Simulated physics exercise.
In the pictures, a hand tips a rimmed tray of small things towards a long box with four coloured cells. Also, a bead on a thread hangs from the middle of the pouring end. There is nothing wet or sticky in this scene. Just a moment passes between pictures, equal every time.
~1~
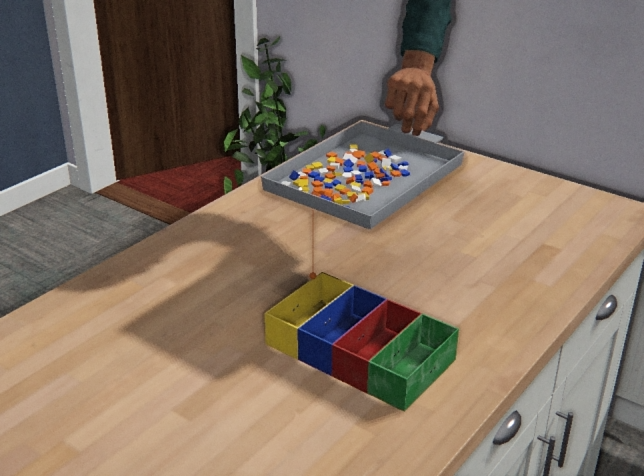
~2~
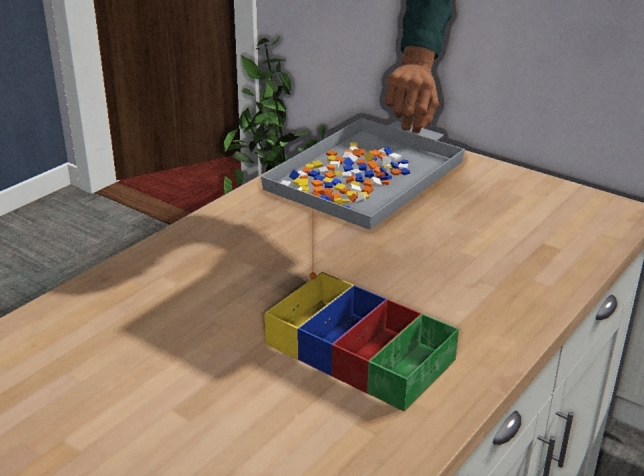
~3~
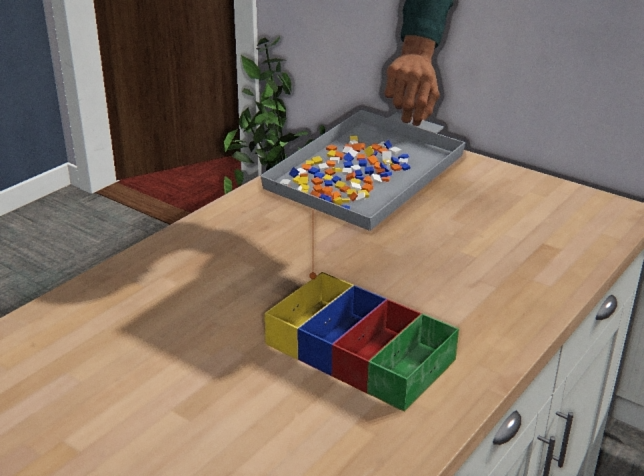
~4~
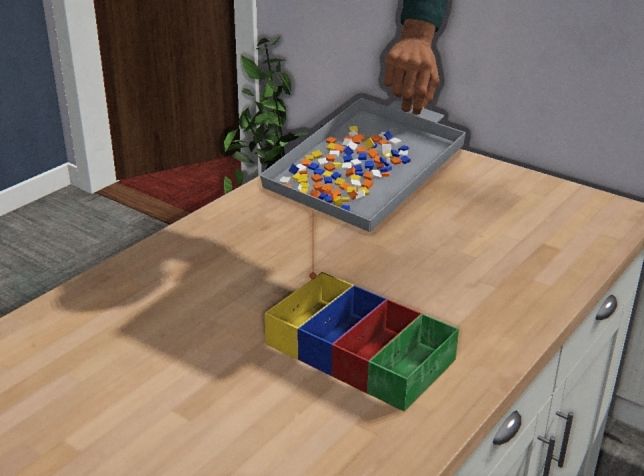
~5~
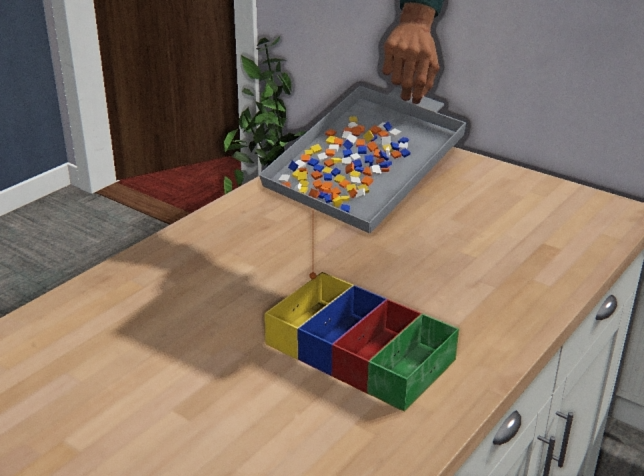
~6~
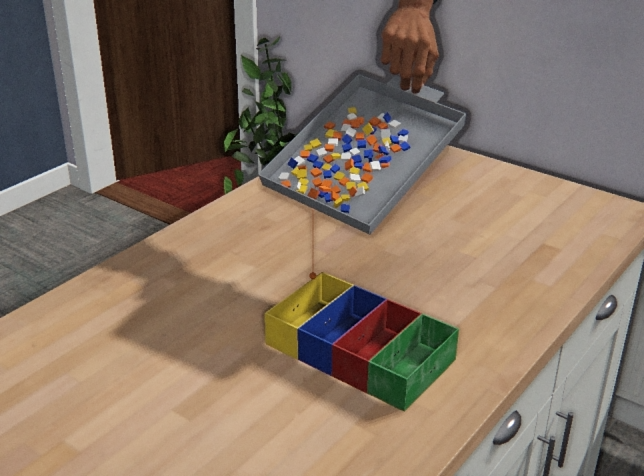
A hand holds a gray rimmed tray of small colourful tiles above a wooden counter, near a box with yellow, blue, red and green cells. The hand gradually raises the tray's far end, steepening its slope toward the viewer, and the pouring end tilts slightly lower at its right corner.
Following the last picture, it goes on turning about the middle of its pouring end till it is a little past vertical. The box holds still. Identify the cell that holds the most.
The blue cell holds the most.
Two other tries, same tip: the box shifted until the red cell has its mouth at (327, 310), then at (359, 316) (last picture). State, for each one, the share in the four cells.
In turn about 100 and about 100 percent.
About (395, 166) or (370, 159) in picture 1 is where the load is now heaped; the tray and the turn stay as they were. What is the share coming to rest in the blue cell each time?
You'd get near 70 percent first and near 50 percent next.
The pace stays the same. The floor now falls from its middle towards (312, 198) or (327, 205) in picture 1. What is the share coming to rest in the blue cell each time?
About 0 %, then 30 %.
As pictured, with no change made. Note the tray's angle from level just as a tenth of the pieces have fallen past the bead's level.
The tilt is near 95° by then.
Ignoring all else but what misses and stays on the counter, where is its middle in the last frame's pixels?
Centre: Close to (256, 325).
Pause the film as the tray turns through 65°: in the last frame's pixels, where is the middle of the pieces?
(332, 191).
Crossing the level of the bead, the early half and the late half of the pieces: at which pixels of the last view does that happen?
Half one: (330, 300), half two: (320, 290).
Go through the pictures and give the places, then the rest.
The first frame shows corners of the pouring end at (263, 176) and (371, 215), level; middle of the load at (347, 176), mosaic tiles; bead on its thread at (313, 276); yellow cell at (282, 333); blue cell at (315, 349); red cell at (350, 366); green cell at (387, 383).
The second frame shows corners of the pouring end at (263, 176) and (370, 216), level; middle of the load at (347, 175).
The third frame shows corners of the pouring end at (262, 176) and (370, 217), tipped barely, lowest at the right corner; middle of the load at (347, 171).
The fourth frame shows corners of the pouring end at (262, 175) and (370, 219), tipped a little, lowest at the right corner; middle of the load at (347, 166).
The fifth frame shows corners of the pouring end at (261, 174) and (369, 221), tipped a little, lowest at the right corner; middle of the load at (347, 161).
The sixth frame shows corners of the pouring end at (260, 174) and (369, 224), tipped clearly, lowest at the right corner; middle of the load at (346, 157); yellow cell at (282, 333); blue cell at (315, 349); red cell at (350, 366); green cell at (387, 383).
Soon after the last picture, tray tipped steeply; all on the tray.
A little later, tray tipped past a quarter turn; most on the tray; a small part in the blue cell; a small part in the yellow cell; a stray few in the red cell; a stray few falling or outside the box.
Later still, tray tipped past a quarter turn; about half in the blue cell; about a third in the yellow cell; a small part in the red cell; a small part falling or outside the box.
At rest, tray tipped past a quarter turn; about half in the blue cell; about a third in the yellow cell; a small part in the red cell; none in the green cell; a small part outside the box.
